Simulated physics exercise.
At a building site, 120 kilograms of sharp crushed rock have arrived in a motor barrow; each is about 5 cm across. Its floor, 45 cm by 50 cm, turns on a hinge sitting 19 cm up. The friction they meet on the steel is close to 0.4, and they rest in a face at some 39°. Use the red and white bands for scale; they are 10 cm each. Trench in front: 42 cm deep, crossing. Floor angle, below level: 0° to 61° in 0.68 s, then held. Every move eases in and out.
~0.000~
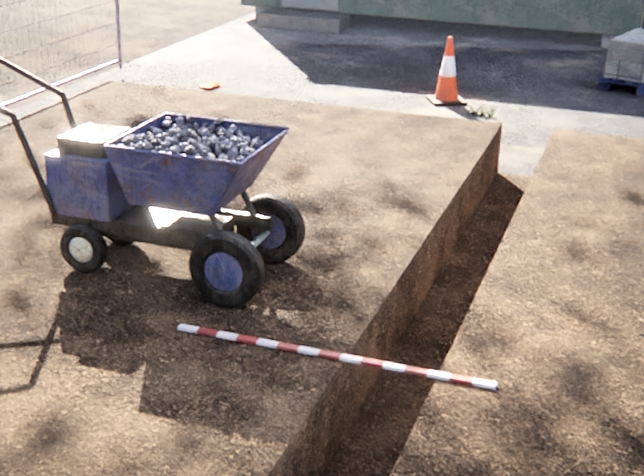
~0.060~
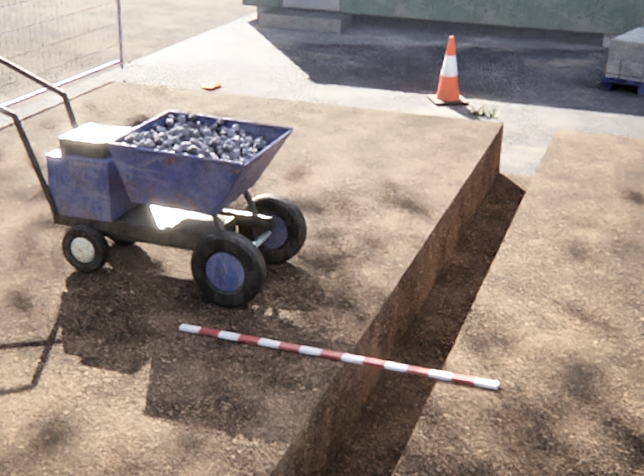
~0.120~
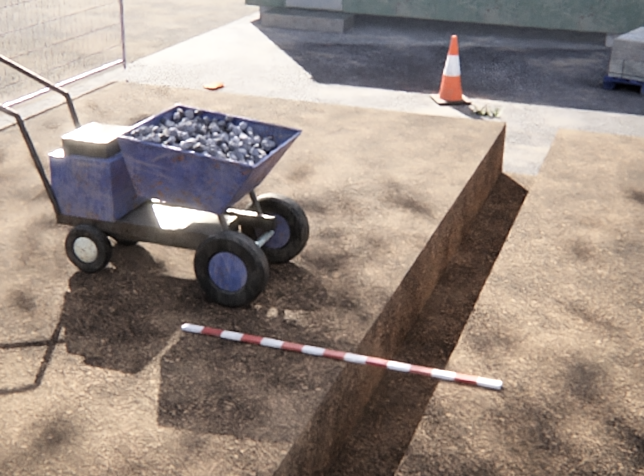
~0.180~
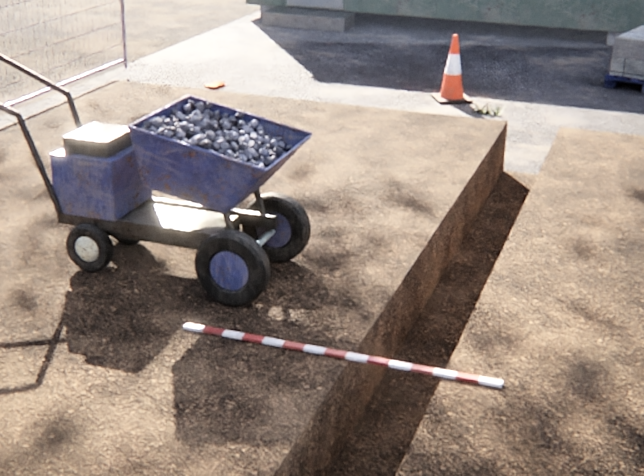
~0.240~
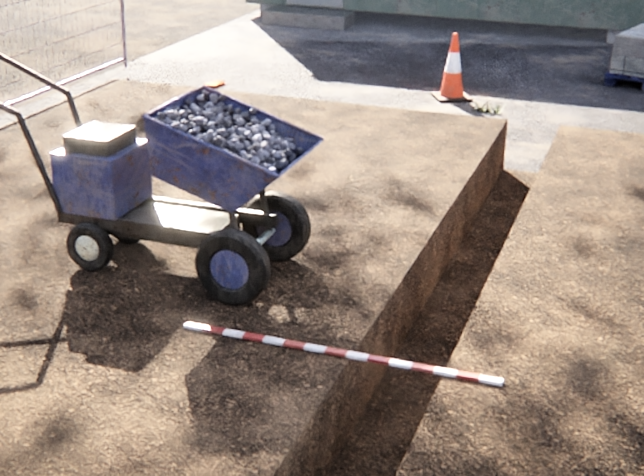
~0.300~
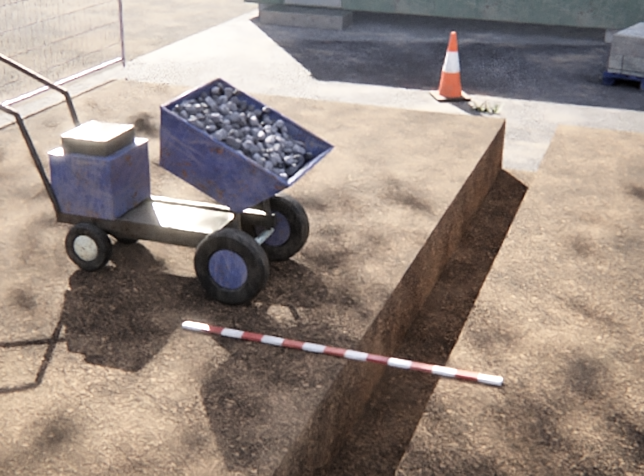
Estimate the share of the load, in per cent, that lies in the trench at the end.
I would say 39 per cent of the load lies in the trench at the end.
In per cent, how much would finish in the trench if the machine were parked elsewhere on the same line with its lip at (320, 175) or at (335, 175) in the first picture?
First some 15, then 10 per cent.
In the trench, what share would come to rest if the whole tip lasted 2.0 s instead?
Expected share: Around 15%.
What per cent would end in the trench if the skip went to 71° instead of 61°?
Roughly 65 percent.
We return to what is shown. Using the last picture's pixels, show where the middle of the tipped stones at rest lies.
(433, 376).
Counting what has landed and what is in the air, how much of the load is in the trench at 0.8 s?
Some 5 per cent of the load by that point.
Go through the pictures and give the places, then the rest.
Lip at (239, 164), floor tilted 0°, highest stones at (195, 130), in the first picture.
Lip at (244, 165), floor tilted 1°, highest stones at (190, 128); the stones move at 0.3 m/s on average, in the second picture.
The skip is at 5°, its lip at (253, 167); the top of the load is at (191, 119); the stones move at 0.7 m/s on average, in the third picture.
The skip is at 11°, its lip at (265, 171); the top of the load is at (194, 112); the stones move at 1.0 m/s on average, in the fourth picture.
The skip is at 17°, its lip at (278, 177); the top of the load is at (201, 103); the stones move at 1.2 m/s on average, in the fifth picture.
The skip is at 25°, its lip at (289, 186); the top of the load is at (216, 96); the stones move at 1.3 m/s on average, in the sixth picture.
After 0.5 s the floor is at 51°; 100 % in the skip; the foremost stones are at (320, 207).
After 0.8 s the floor is at 61°; 86 % in the skip, 9 % short of the trench, 5 % in the trench; the foremost stones are at (399, 281).
After 1.1 s the floor is at 61°; 61 % in the skip, 6 % short of the trench, 33 % in the trench; the foremost stones are at (460, 391).
After 3.1 s the floor is at 61°; 57 % in the skip, 5 % short of the trench, 39 % in the trench; the foremost stones are at (474, 388).
